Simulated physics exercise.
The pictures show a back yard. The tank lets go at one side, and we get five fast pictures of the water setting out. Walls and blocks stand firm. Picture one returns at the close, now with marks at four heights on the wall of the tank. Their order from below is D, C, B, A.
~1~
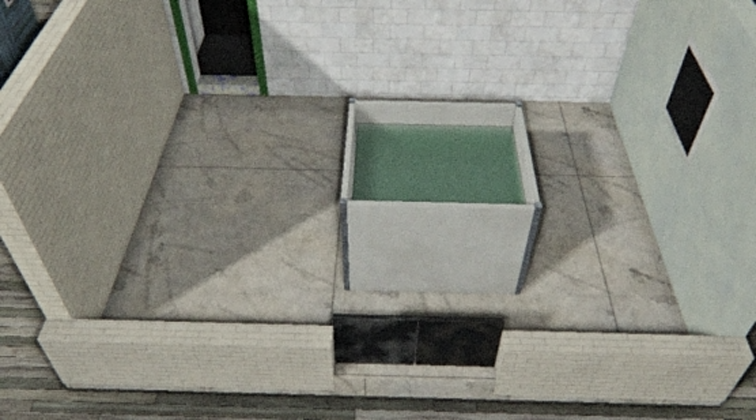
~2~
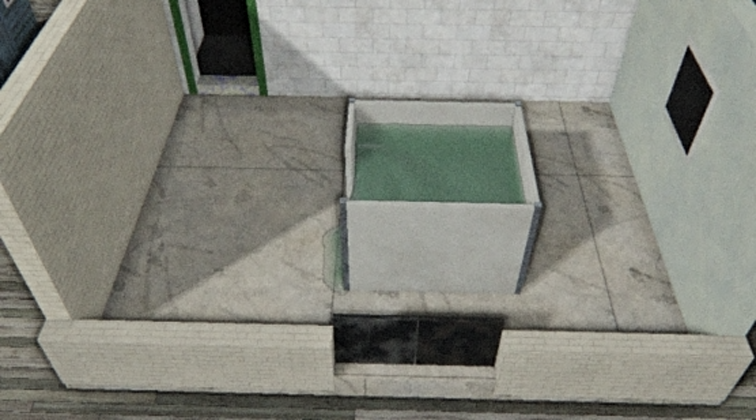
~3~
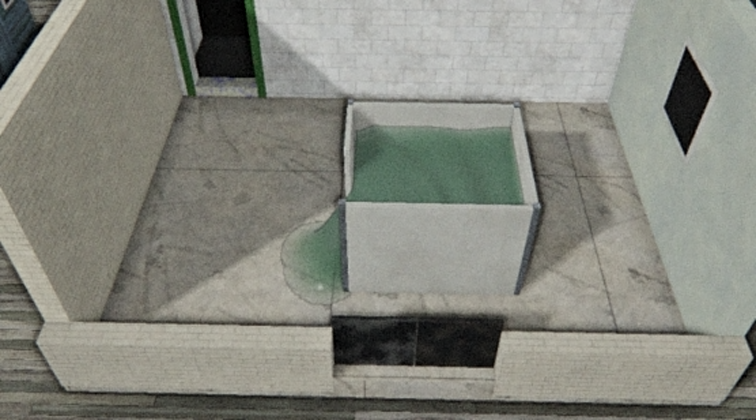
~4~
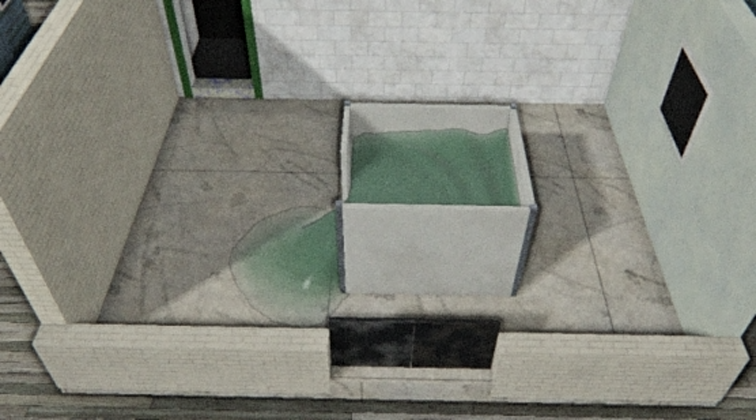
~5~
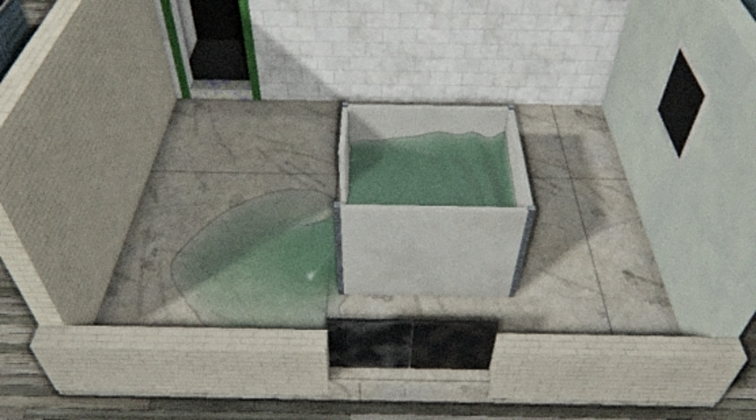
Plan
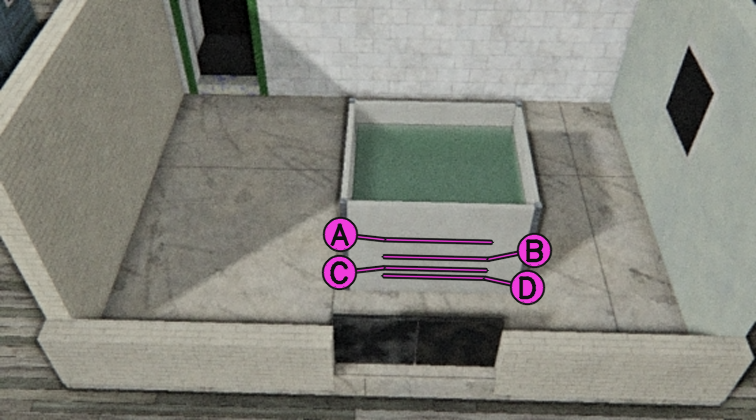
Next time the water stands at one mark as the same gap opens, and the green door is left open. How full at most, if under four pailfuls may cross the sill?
Go for B.
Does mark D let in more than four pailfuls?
No, not at all.
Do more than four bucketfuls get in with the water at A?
Yes, it does.
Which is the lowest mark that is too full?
Mark A.
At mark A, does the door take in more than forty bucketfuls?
No, less.
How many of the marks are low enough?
Three of them.
On the marked copy, A at (437, 240); B at (436, 257); C at (435, 269); D at (434, 277); from the bottom up D, C, B, A.
Choosing A, about 13 bucketfuls get in.
Choosing B, a bucket or two gets in.
Choosing C, nothing gets over.
Choosing D, nothing gets over.
